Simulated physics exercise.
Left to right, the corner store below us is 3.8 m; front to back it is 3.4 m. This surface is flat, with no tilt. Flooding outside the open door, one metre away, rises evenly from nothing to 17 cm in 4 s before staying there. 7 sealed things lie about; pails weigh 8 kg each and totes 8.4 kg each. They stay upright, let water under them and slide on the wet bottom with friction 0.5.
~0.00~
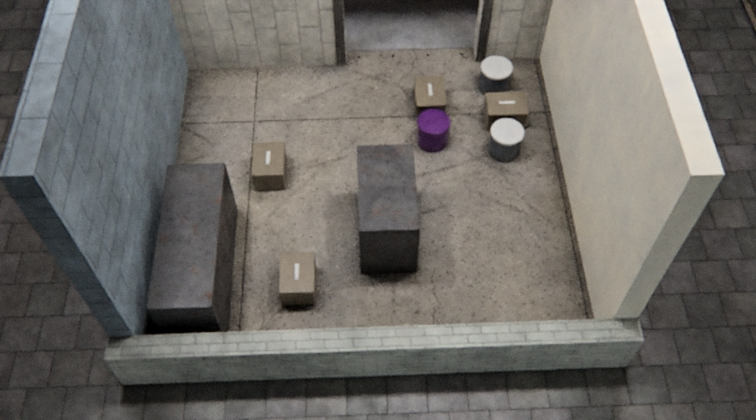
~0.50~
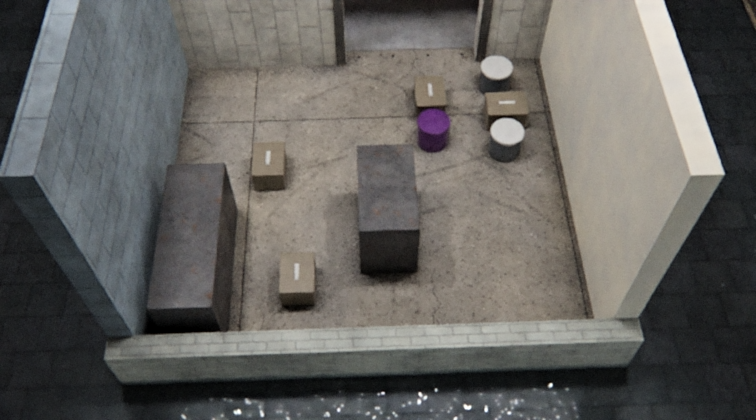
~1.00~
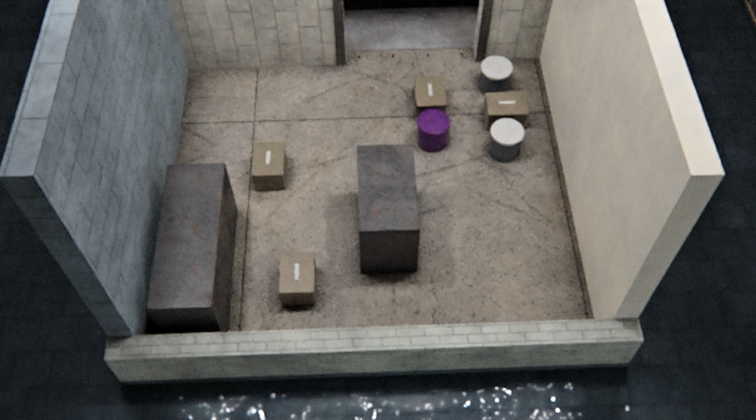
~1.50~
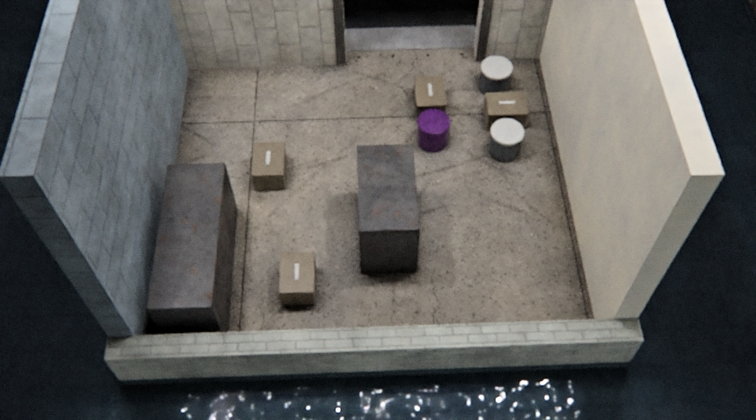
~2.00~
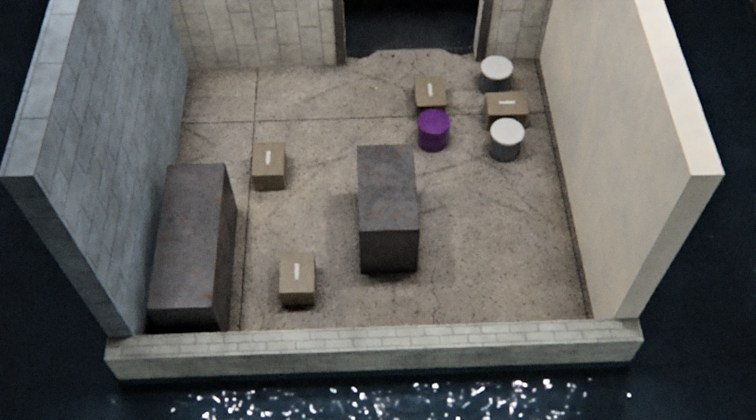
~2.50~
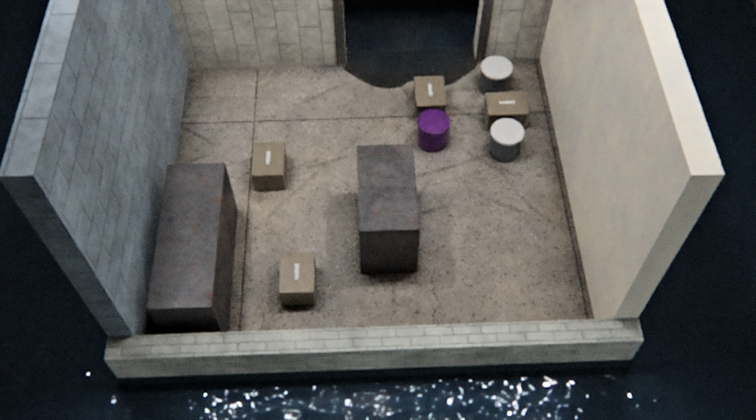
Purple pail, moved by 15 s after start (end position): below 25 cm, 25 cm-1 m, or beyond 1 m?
The move is big.
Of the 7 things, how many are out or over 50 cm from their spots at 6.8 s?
By then the count is 2.
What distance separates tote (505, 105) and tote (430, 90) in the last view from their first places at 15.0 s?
In turn: 120 cm, 250 cm.
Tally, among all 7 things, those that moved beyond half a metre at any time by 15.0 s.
All told, that gives 7.
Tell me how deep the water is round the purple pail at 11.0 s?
Close to 14 centimetres.
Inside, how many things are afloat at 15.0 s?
It comes to 7.
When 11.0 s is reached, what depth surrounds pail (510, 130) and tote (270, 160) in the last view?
First roughly 9 cm, second roughly 7 cm.
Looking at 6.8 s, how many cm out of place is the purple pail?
Displacement near 60 cm.
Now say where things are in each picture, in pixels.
The purple pail at (434, 121), on the bottom; water covers 0.0 m2; 0 of 7 have shifted, in the first frame.
The purple pail at (434, 121), on the bottom; water covers 0.0 m2; 0 of 7 have shifted, in the second frame.
The purple pail at (434, 121) rests on the ground; 0.0 m2 under water; 0 of 7 have shifted, in the third frame.
The purple pail at (434, 121), on the bottom; water covers 0.0 m2; 0 of 7 have shifted, in the fourth frame.
The purple pail at (434, 121), on the bottom; water covers 0.0 m2; 0 of 7 have shifted, in the fifth frame.
The purple pail at (434, 121) rests on the ground; water covers 0.4 m2; 0 of 7 have shifted, in the sixth frame.
After 3.5 s the purple pail is near (434, 121), 0.0 m from its start, aground; 0 afloat.
After 6.8 s the purple pail is near (444, 167), 0.6 m from its start, aground; 2 afloat.
After 11.0 s the purple pail is near (443, 296), 1.9 m from its start, afloat; 4 afloat.
After 15.0 s the purple pail is near (274, 209), 1.8 m from its start, afloat; 7 afloat.
